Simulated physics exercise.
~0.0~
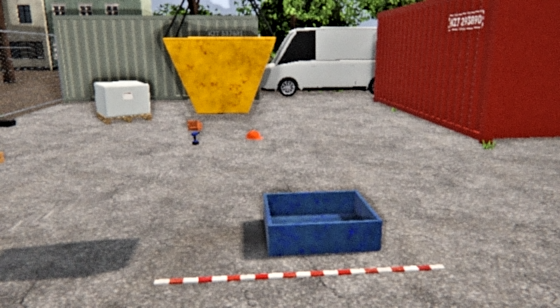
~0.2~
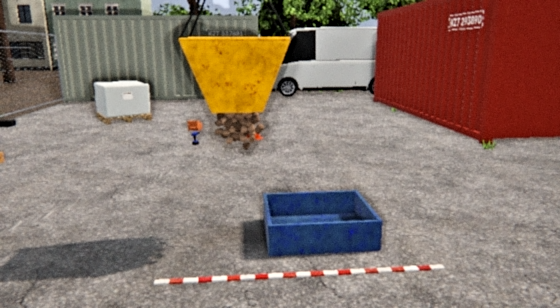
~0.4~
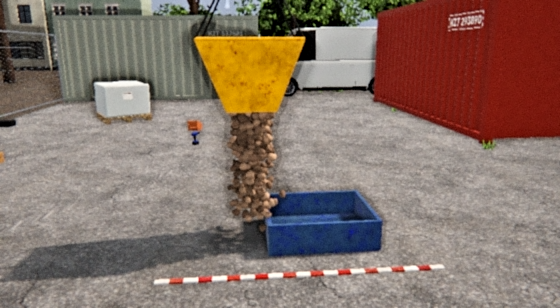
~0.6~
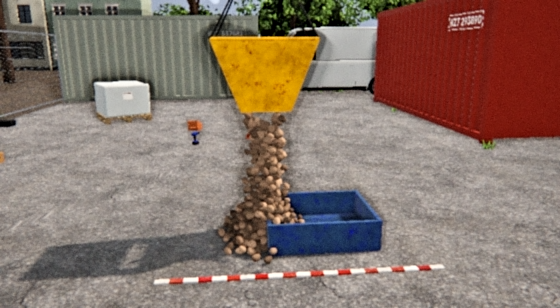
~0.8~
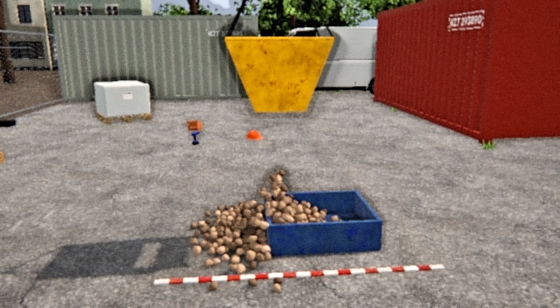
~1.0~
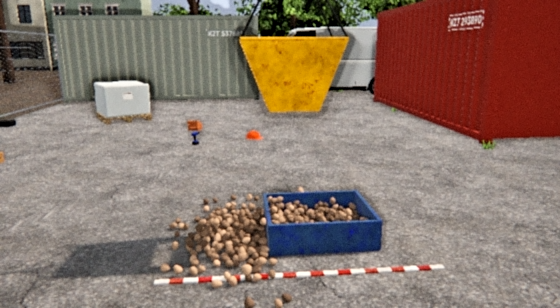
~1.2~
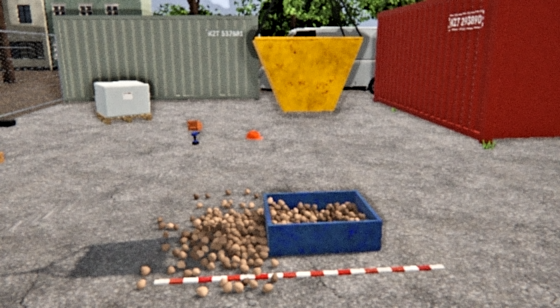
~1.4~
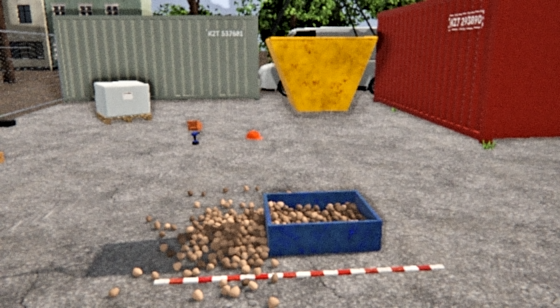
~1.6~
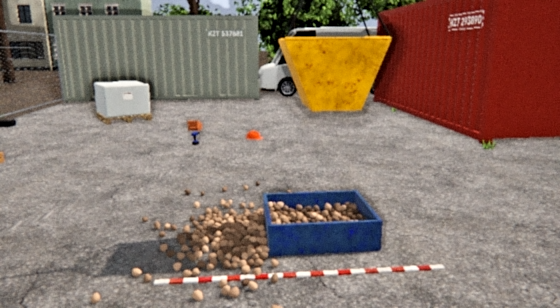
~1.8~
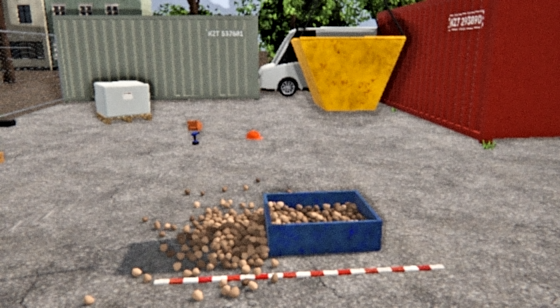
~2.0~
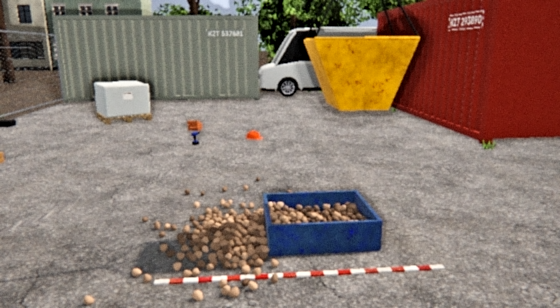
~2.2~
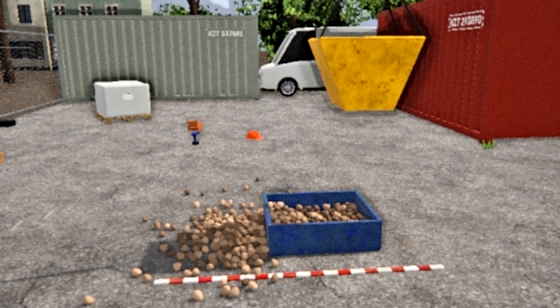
A grey paved yard is seen from a fixed viewpoint, with a green container and a white block at the left, a red container at the right and a white van behind. A yellow hopper hangs above the ground, and an open blue bin sits behind a red-and-white striped staff. The hopper glides right and releases a column of brown stones, which lands first beside the bin's left side, then partly inside it. Emptied, the hopper keeps moving right while stones spread and roll past the staff. About half lie heaped left of the bin, and nearly half rest inside.
